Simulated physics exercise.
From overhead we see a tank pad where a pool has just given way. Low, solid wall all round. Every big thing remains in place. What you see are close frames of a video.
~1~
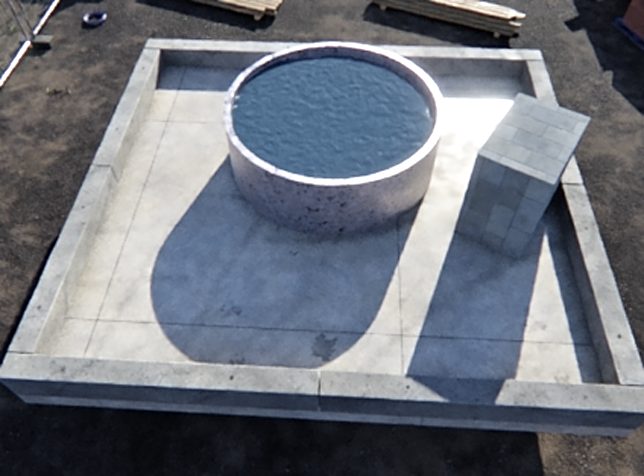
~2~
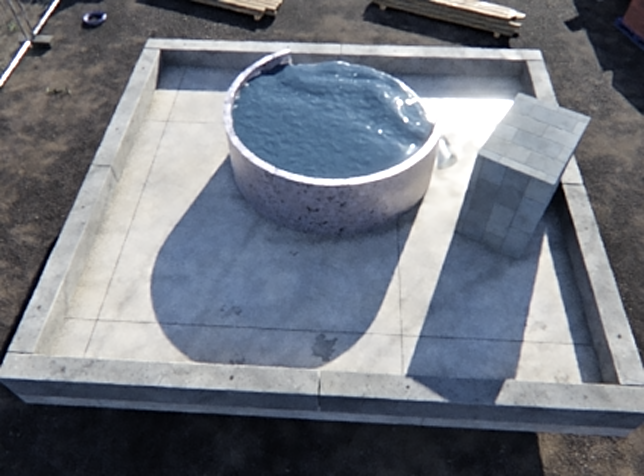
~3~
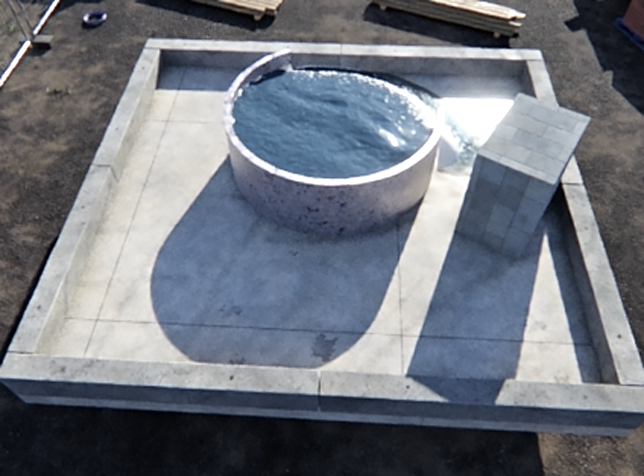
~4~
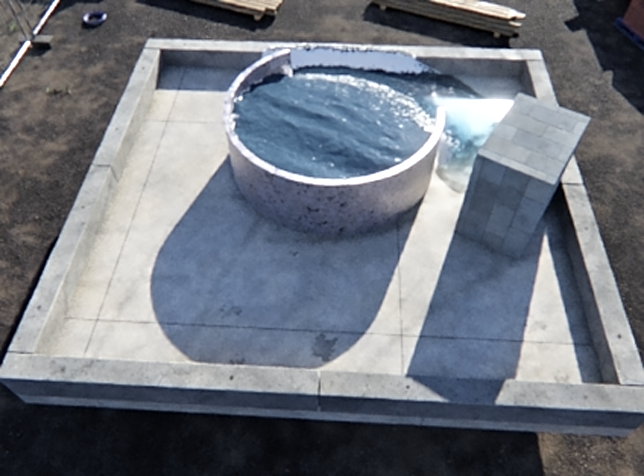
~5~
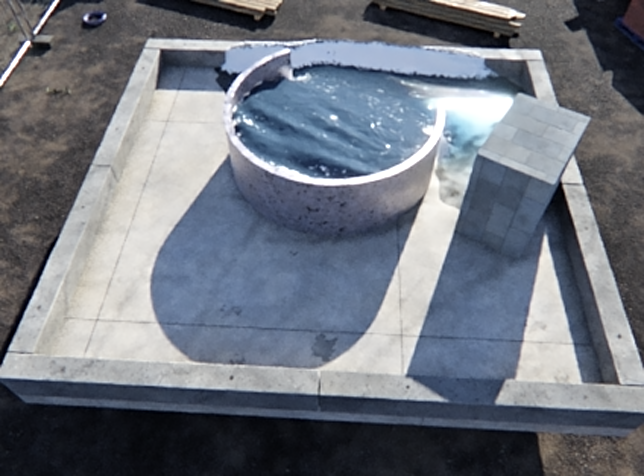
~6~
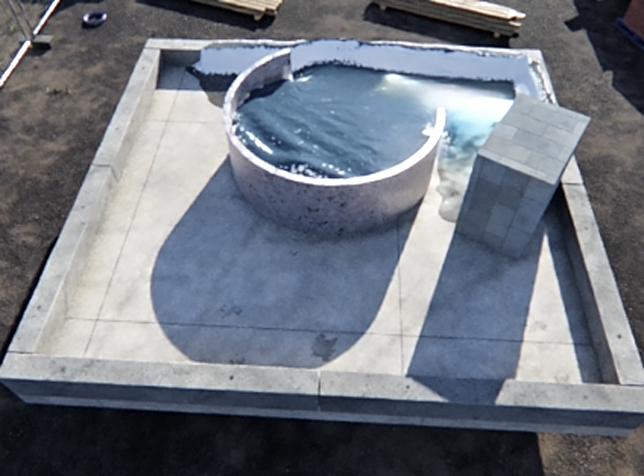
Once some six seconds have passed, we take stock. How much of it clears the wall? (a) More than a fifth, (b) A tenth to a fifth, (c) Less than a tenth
The answer is a.
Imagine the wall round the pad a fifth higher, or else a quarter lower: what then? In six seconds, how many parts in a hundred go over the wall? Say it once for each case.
Roughly 14 per cent, then roughly 36 per cent.
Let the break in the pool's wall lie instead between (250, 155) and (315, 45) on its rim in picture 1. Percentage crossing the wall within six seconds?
Estimated share: Roughly 16 %.
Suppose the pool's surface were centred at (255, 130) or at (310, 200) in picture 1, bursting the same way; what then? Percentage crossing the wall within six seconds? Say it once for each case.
In turn 16 and 12 per cent.
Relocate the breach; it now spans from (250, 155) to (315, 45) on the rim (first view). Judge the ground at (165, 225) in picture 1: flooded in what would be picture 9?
There: Awash.
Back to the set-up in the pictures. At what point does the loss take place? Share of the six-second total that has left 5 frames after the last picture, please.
Result, approximate: 30 per cent.
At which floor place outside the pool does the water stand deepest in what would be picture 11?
Somewhere around pixel (521, 103).
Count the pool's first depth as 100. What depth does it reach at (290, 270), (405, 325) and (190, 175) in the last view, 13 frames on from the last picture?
Depths of roughly 0, 0 and 2 per cent.
A moment on, water covers 30 % of the floor; the low wall has let 4 % over.
Next, water covers 35 % of the floor; the low wall has let 8 % over.
Then, water covers 45 % of the floor; the low wall has let 20 % over.
Later, water covers 75 % of the floor; the low wall has let 24 % over.
In the end, water covers 80 % of the floor; the low wall has let 25 % over.
